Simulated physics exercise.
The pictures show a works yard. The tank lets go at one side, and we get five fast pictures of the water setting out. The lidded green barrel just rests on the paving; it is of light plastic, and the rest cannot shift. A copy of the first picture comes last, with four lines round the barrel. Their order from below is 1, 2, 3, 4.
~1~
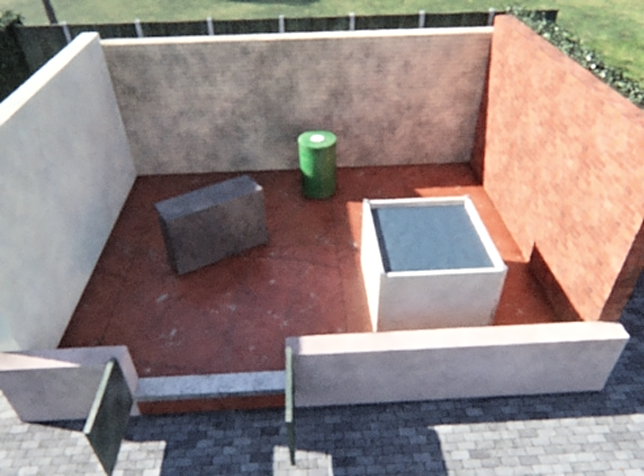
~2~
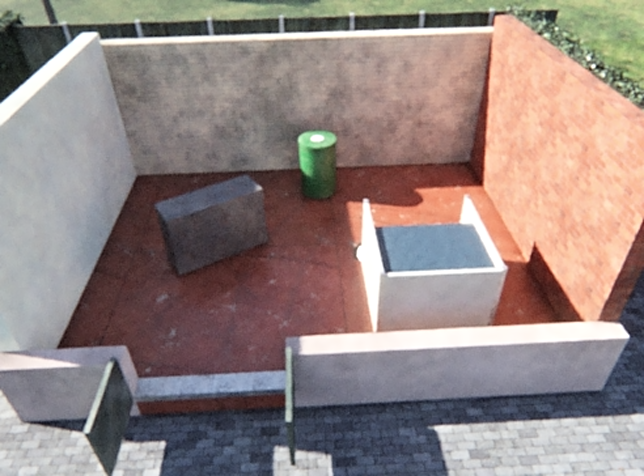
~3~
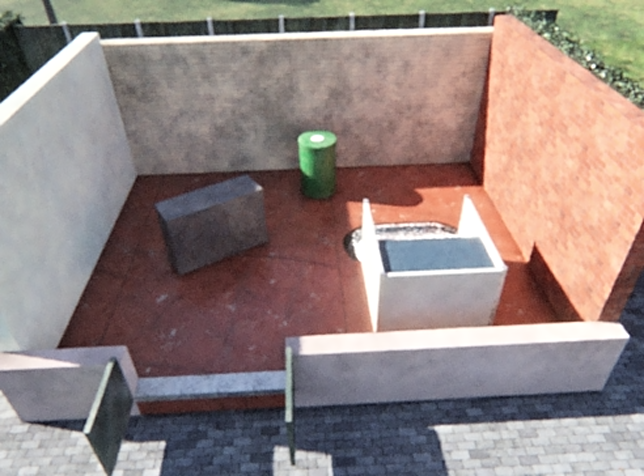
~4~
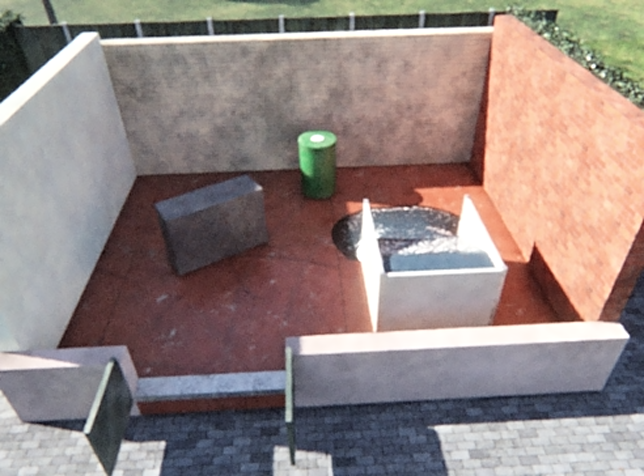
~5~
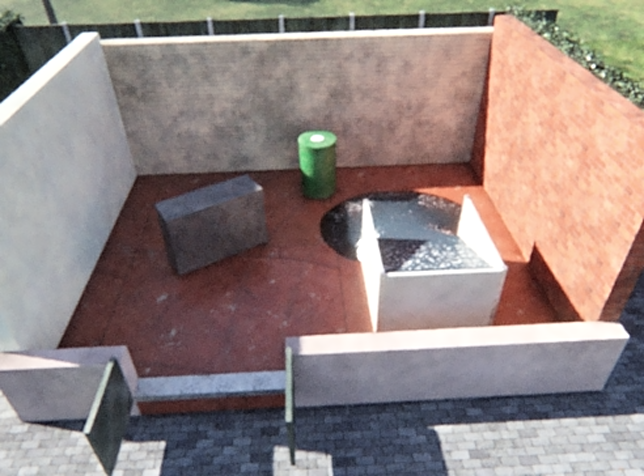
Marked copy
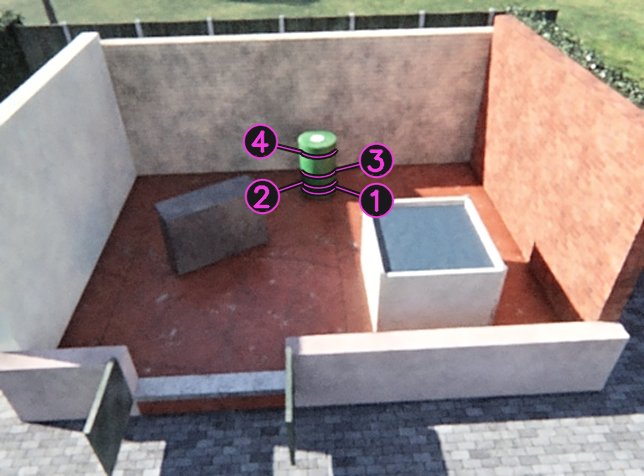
Water poured out of the open back of a white tank in a walled yard, its level inside dropping as a dark, shiny puddle spread across the red ground towards a green barrel.
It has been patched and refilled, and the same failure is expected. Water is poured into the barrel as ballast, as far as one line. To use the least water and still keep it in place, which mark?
The answer is level 3.
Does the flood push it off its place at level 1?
Yes.
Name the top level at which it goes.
2 it is.
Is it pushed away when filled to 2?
Yes, it does.
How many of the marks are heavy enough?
Two.
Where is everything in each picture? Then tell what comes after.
The first picture shows lid of the green barrel at (317, 139); tank full, its middle at (428, 238); open gate at (207, 345).
In the second picture, water covers 2 % of the ground, mostly out of sight from here.
In the third picture, water covers 5 % of the ground, mostly out of sight from here.
In the fourth picture, 9 % of the ground wet, in view closest to the barrel at (342, 230).
The fifth picture shows lid of the green barrel at (317, 139); 14 % of the ground wet, in view closest to the barrel at (339, 207).
On the marked copy, 1 at (319, 193); 2 at (319, 188); 3 at (319, 177); 4 at (319, 157); from the bottom up 1, 2, 3, 4.
With 1, it is pushed about 6 times its own width away.
With 2, it is pushed about its own width away.
With 3, it does not move.
With 4, it does not move.
